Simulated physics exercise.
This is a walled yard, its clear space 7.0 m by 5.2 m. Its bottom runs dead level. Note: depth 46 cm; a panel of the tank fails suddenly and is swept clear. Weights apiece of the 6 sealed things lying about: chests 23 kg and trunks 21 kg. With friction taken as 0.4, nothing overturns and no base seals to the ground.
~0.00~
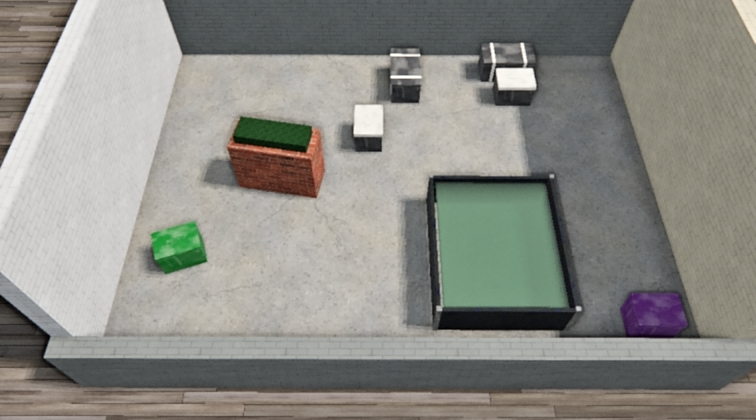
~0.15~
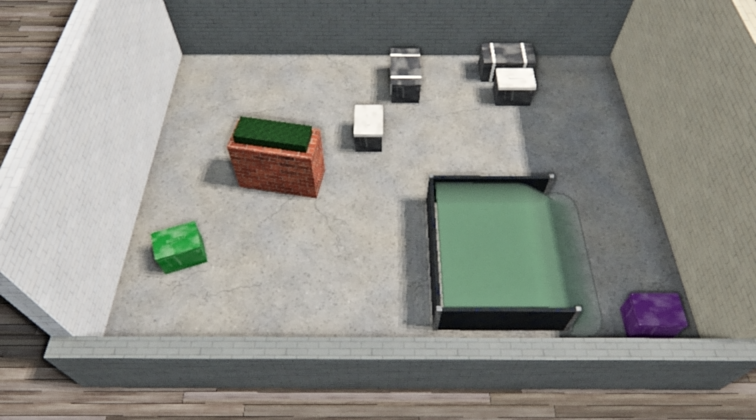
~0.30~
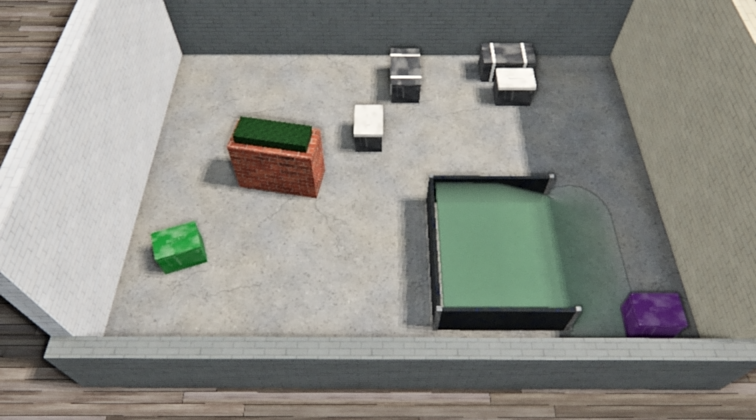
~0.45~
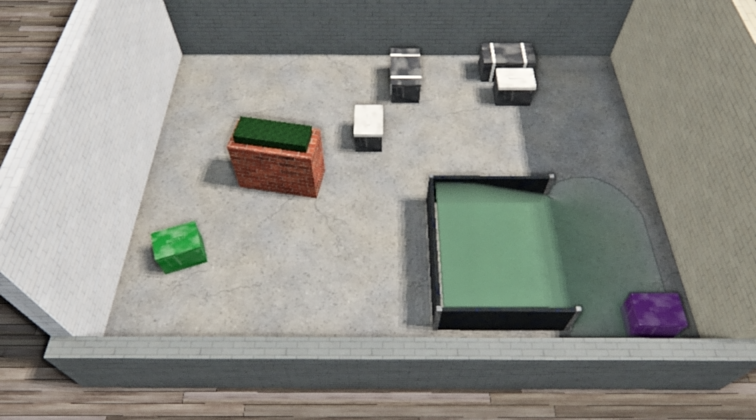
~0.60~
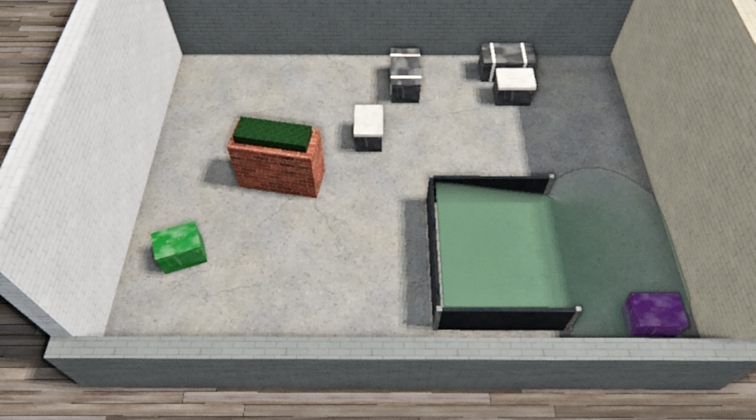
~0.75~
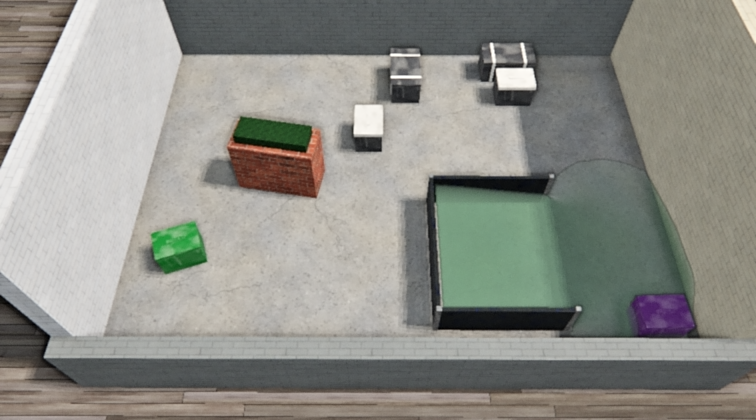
Water spreading rightward from the open side of a tank across a walled yard, reaching a purple chest and nudging it slightly.
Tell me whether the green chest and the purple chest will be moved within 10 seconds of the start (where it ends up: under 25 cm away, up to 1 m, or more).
Well, the green chest remains nearly still, and as for the purple chest, it goes a little way.
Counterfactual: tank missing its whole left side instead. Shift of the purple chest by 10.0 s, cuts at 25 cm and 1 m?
With that failure, the purple chest remains in position.
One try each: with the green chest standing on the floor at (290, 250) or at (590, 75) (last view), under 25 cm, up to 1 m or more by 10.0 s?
Well, the first time it keeps still, and the second time it covers a big distance.
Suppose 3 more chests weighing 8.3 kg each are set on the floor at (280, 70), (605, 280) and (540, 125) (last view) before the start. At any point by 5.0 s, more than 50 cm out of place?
Listed order gives within the limit, above the limit, above the limit.
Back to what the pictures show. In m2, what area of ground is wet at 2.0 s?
Wet area: Approx. 9.5 m2.
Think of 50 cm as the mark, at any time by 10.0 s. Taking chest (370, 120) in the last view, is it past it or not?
It stayed inside.
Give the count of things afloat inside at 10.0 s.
0 of them.
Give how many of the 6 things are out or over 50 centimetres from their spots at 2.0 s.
The number I get is 0.
After 2.0 s the green chest is near (175, 240), 0.0 m from its start, aground; the purple chest is near (674, 305), 0.1 m from its start, afloat; 1 afloat.
After 4.5 s the green chest is near (175, 240), 0.0 m from its start, aground; the purple chest is near (564, 283), 1.1 m from its start, aground; 0 afloat.
After 7.0 s the green chest is near (175, 240), 0.0 m from its start, aground; the purple chest is near (593, 284), 0.8 m from its start, aground; 0 afloat.
After 10.0 s the green chest is near (175, 240), 0.0 m from its start, aground; the purple chest is near (593, 284), 0.8 m from its start, aground; 0 afloat.
